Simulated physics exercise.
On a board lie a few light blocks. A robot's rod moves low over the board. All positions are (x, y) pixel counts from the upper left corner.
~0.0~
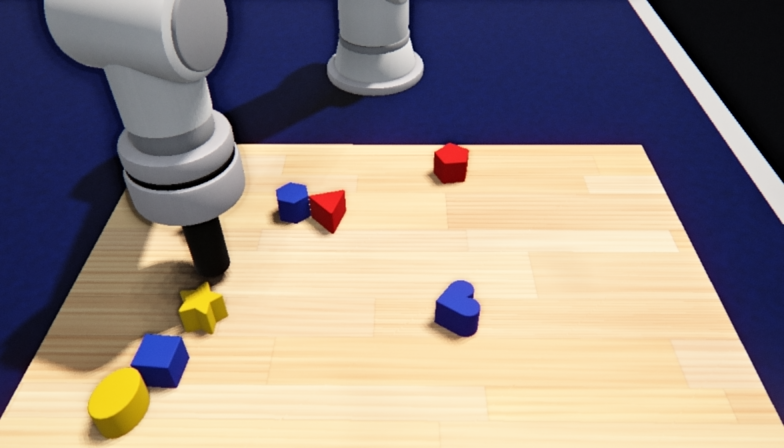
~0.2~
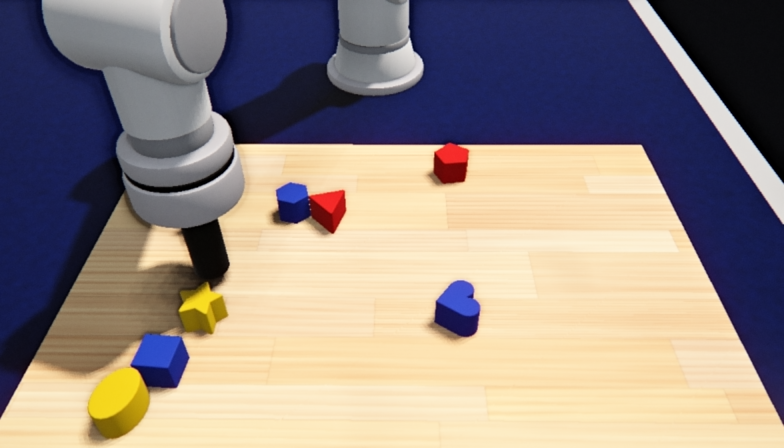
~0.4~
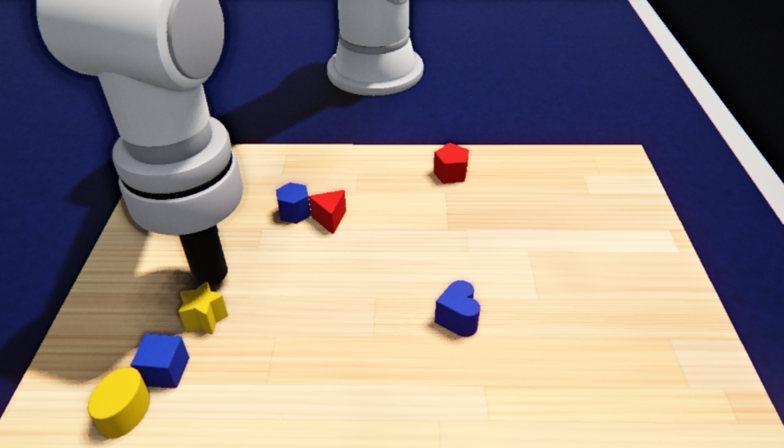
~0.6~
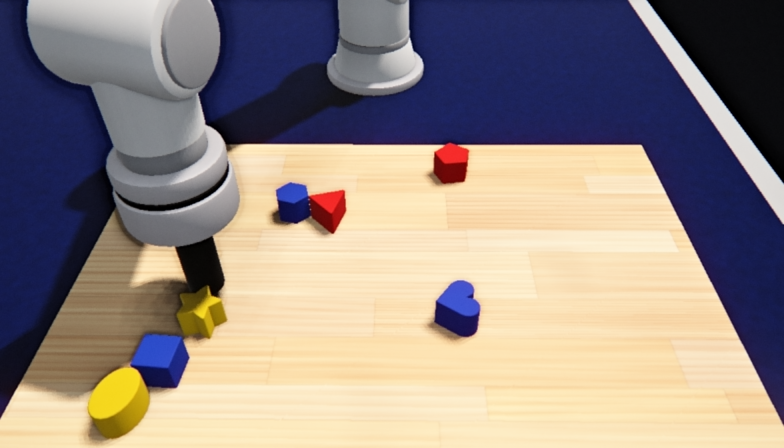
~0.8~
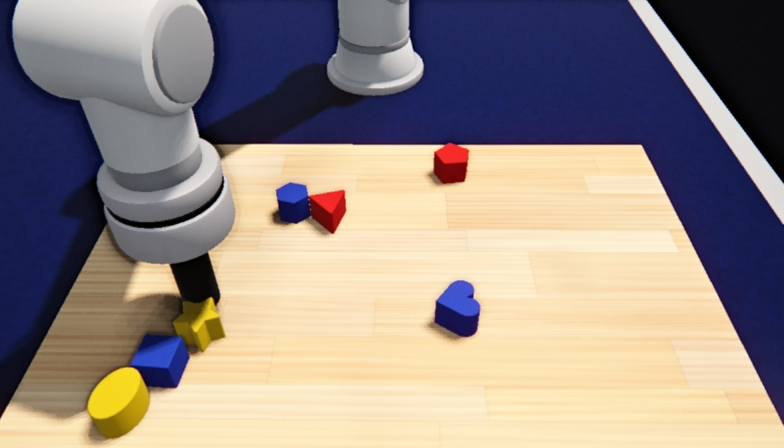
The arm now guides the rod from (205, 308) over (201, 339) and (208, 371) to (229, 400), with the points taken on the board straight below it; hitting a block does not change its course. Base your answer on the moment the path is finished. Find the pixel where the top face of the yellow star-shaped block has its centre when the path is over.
I'd place it at (216, 414), taking the centre of its top.
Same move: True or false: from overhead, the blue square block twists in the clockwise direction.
Answer: True.
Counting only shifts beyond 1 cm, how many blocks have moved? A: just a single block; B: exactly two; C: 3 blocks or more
The correct letter is B.
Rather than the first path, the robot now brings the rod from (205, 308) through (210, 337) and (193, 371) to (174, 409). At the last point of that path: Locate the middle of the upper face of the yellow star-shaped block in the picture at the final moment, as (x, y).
Put as a pixel place, it's (197, 401).
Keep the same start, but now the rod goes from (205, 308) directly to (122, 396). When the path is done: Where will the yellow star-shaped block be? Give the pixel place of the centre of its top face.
The centre of its top will be at (190, 336).
The first path, step by step. One third of the way, rod at (198, 331); yellow elliptical block at (107, 395), turned 15° anticlockwise; blue square block at (149, 365), turned 50° clockwise; yellow star-shaped block at (195, 347).
Two thirds of the way, rod at (205, 362); yellow elliptical block at (106, 396), turned 15° anticlockwise; blue square block at (150, 367), turned 60° clockwise; yellow star-shaped block at (204, 380).
At the end, rod at (226, 391); yellow elliptical block at (106, 396), turned 15° anticlockwise; blue square block at (150, 367), turned 60° clockwise; yellow star-shaped block at (216, 414).
